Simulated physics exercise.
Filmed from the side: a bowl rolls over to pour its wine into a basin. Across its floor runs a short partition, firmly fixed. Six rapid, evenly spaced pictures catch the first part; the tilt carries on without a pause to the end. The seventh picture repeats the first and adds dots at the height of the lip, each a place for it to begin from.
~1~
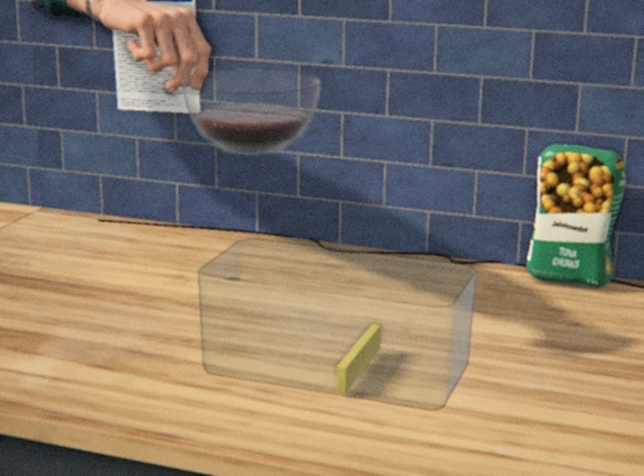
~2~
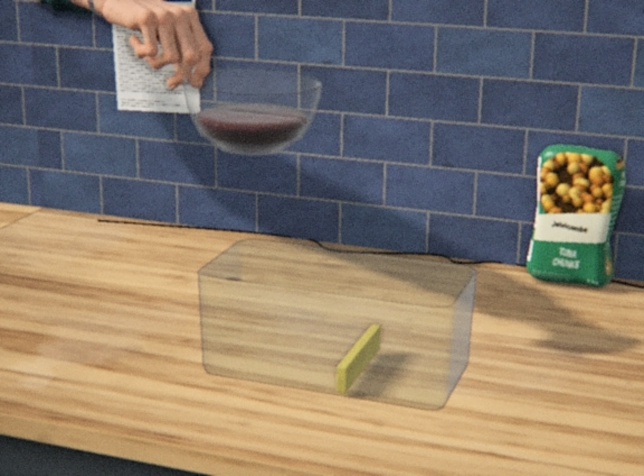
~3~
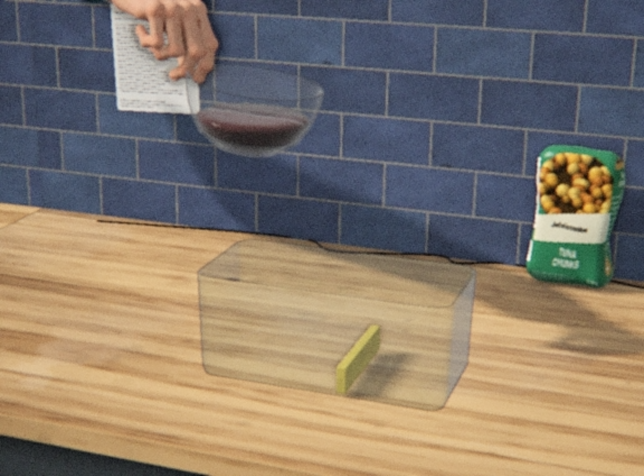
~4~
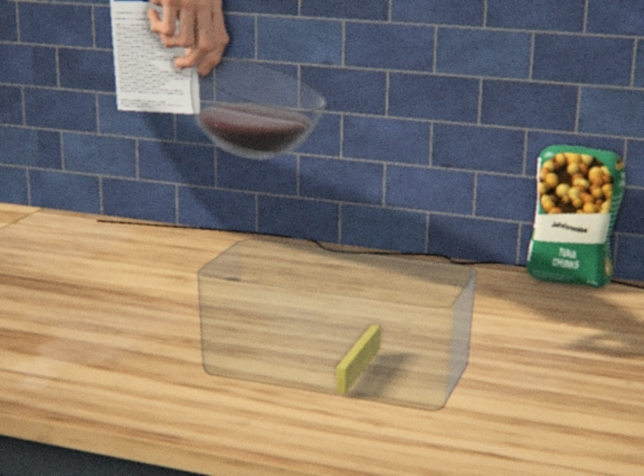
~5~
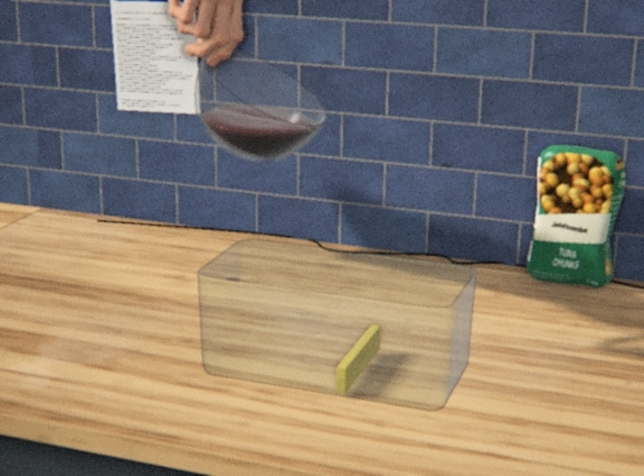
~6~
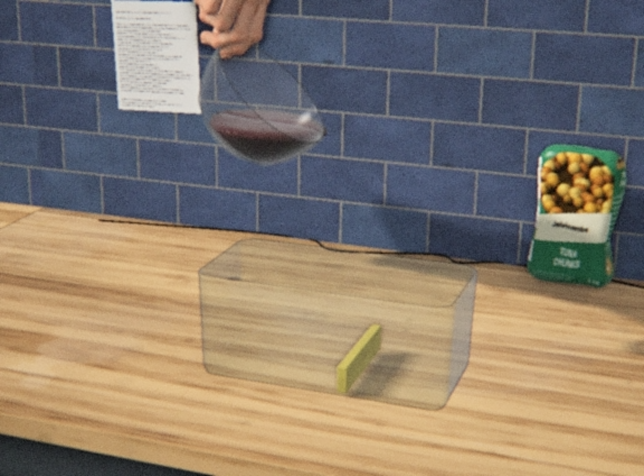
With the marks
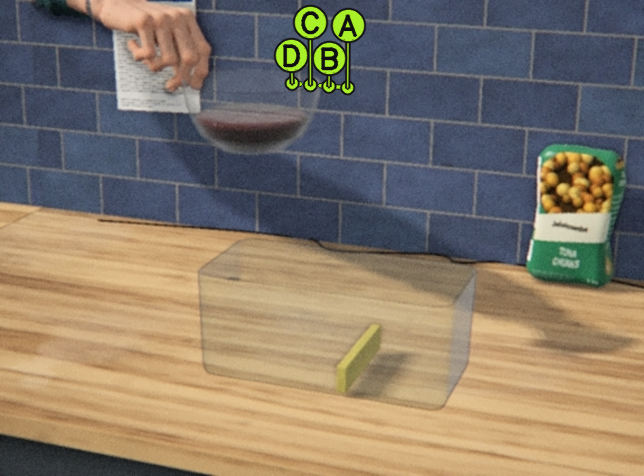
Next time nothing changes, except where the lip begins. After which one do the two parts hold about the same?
Use dot B.
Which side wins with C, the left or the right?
More ends on the left.
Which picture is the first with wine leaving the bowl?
Picture 6.
In lime, A at (347, 87); B at (328, 86); C at (310, 84); D at (292, 83).
With A, about 35 % ends left of the wall and 63 % right of it.
With B, about 51 % ends left of the wall and 47 % right of it.
With C, about 78 % ends left of the wall and 20 % right of it.
With D, about 90 % ends left of the wall and 8 % right of it.
